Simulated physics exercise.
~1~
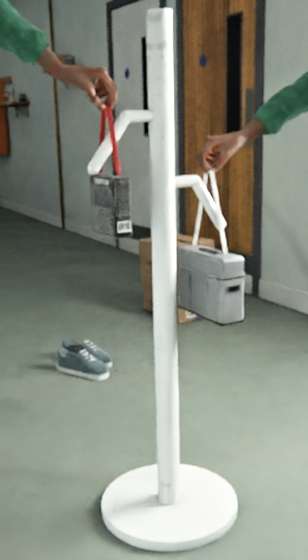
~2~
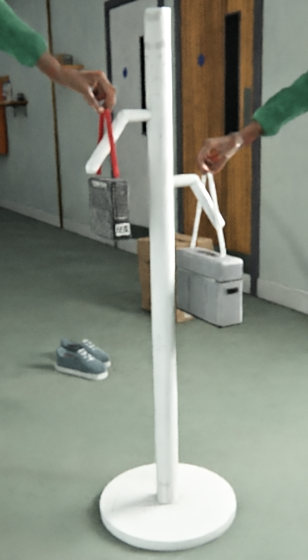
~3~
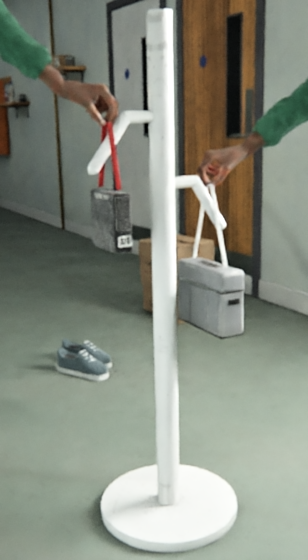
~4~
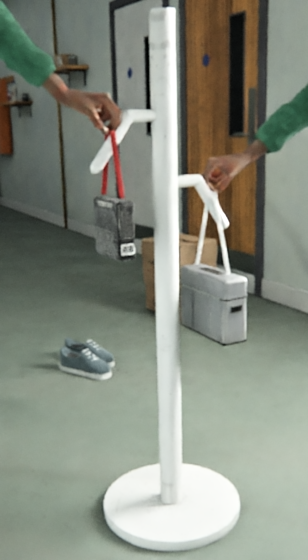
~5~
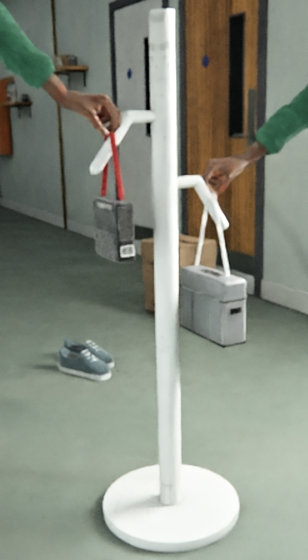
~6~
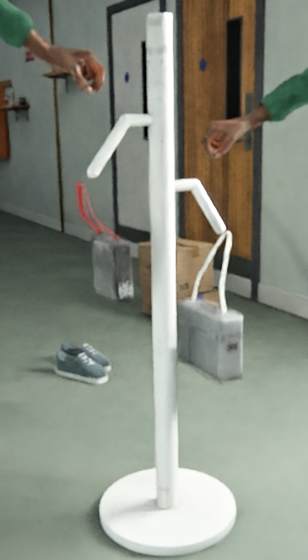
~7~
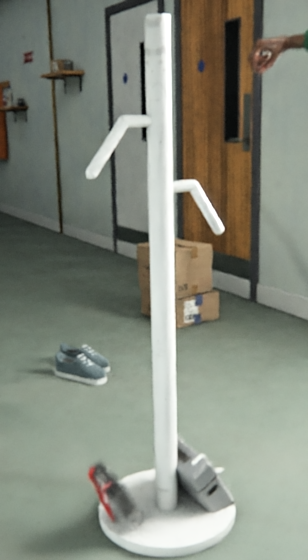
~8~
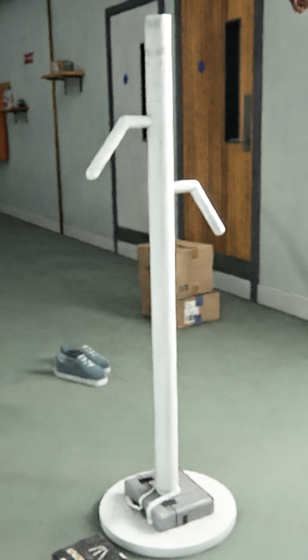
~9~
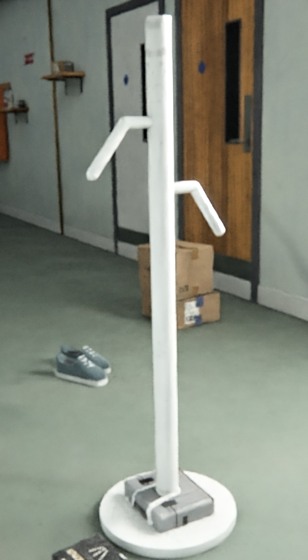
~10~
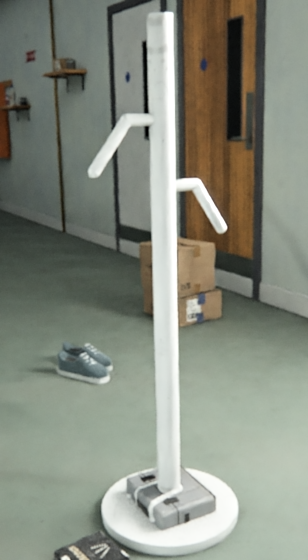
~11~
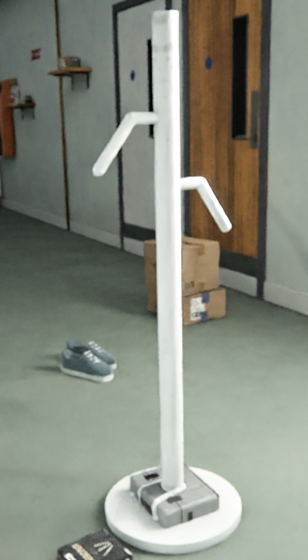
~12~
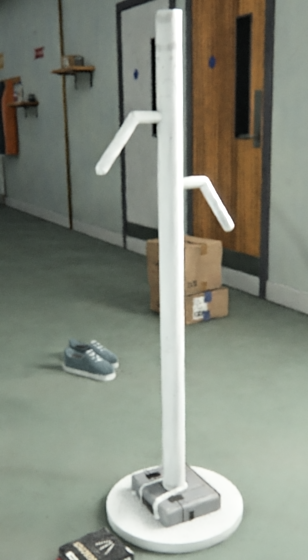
A white coat stand with two angled pegs stands on a round base in a grey-green corridor, seen from slightly above by a gently swaying camera. Behind it are grey shoes, cardboard boxes and doors. Two hands in green sleeves hold a black pouch by a red loop at the left peg and a grey case by a white loop at the right, lowering both slightly. The hands let go and draw back, and both items drop past the pegs. They land leaning around the base, then topple, the case resting on the base and the pouch on the floor at front left.
